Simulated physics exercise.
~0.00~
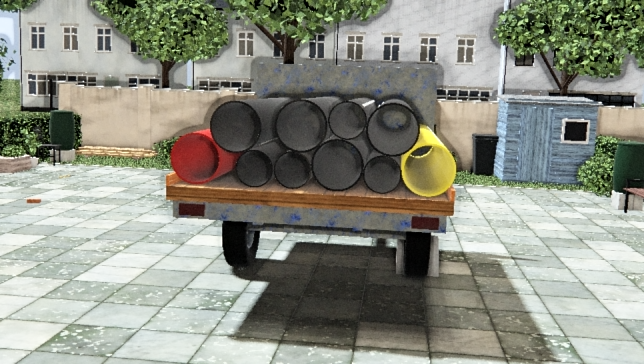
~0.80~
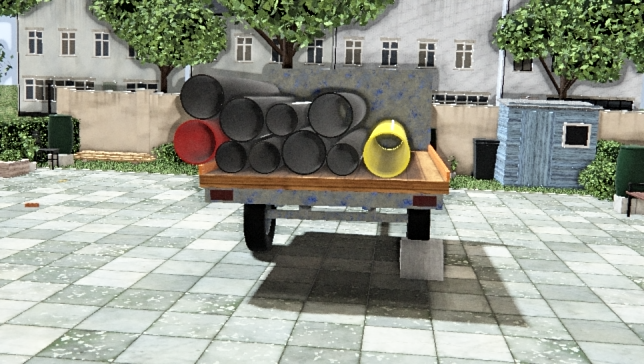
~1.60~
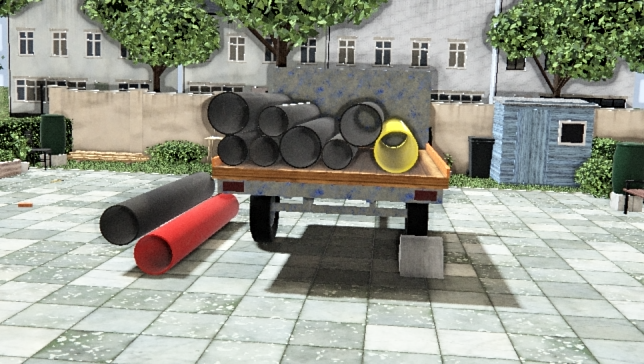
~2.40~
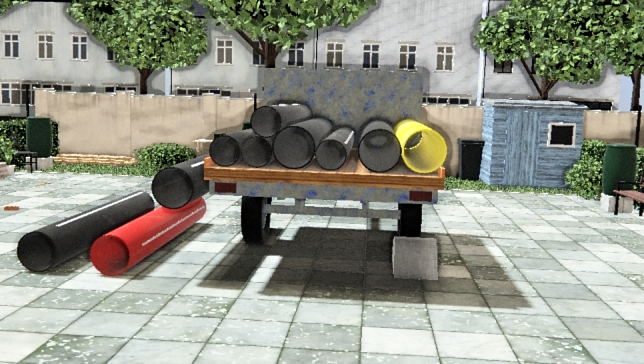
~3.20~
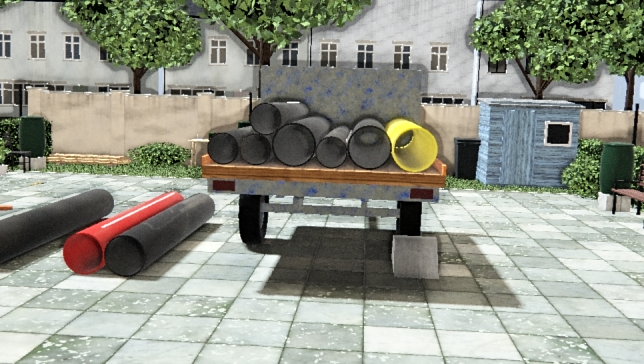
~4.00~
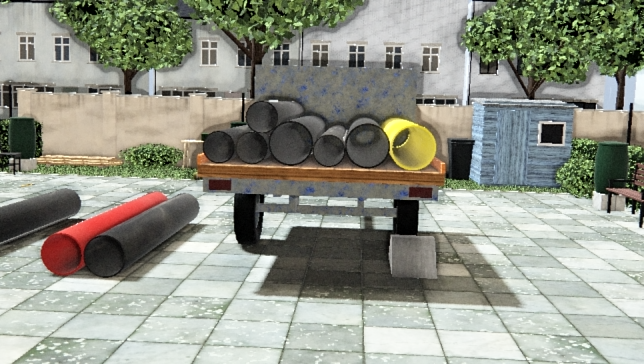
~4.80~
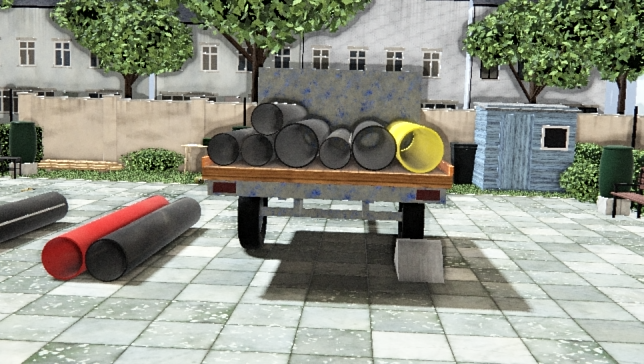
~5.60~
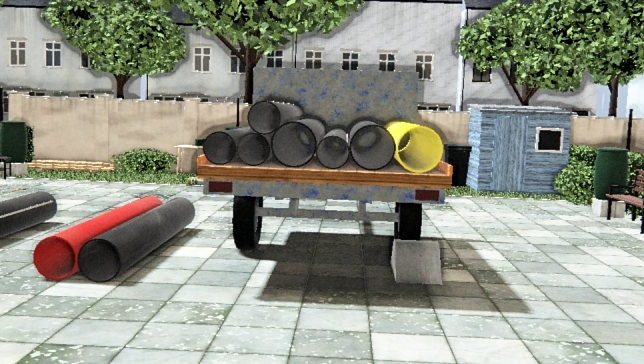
A flat trailer stacked with loose pipes tilted and levelled out, and the red pipe and two dark ones rolled off its left side onto the paving, coming to rest there while the yellow pipe stayed aboard at the right.
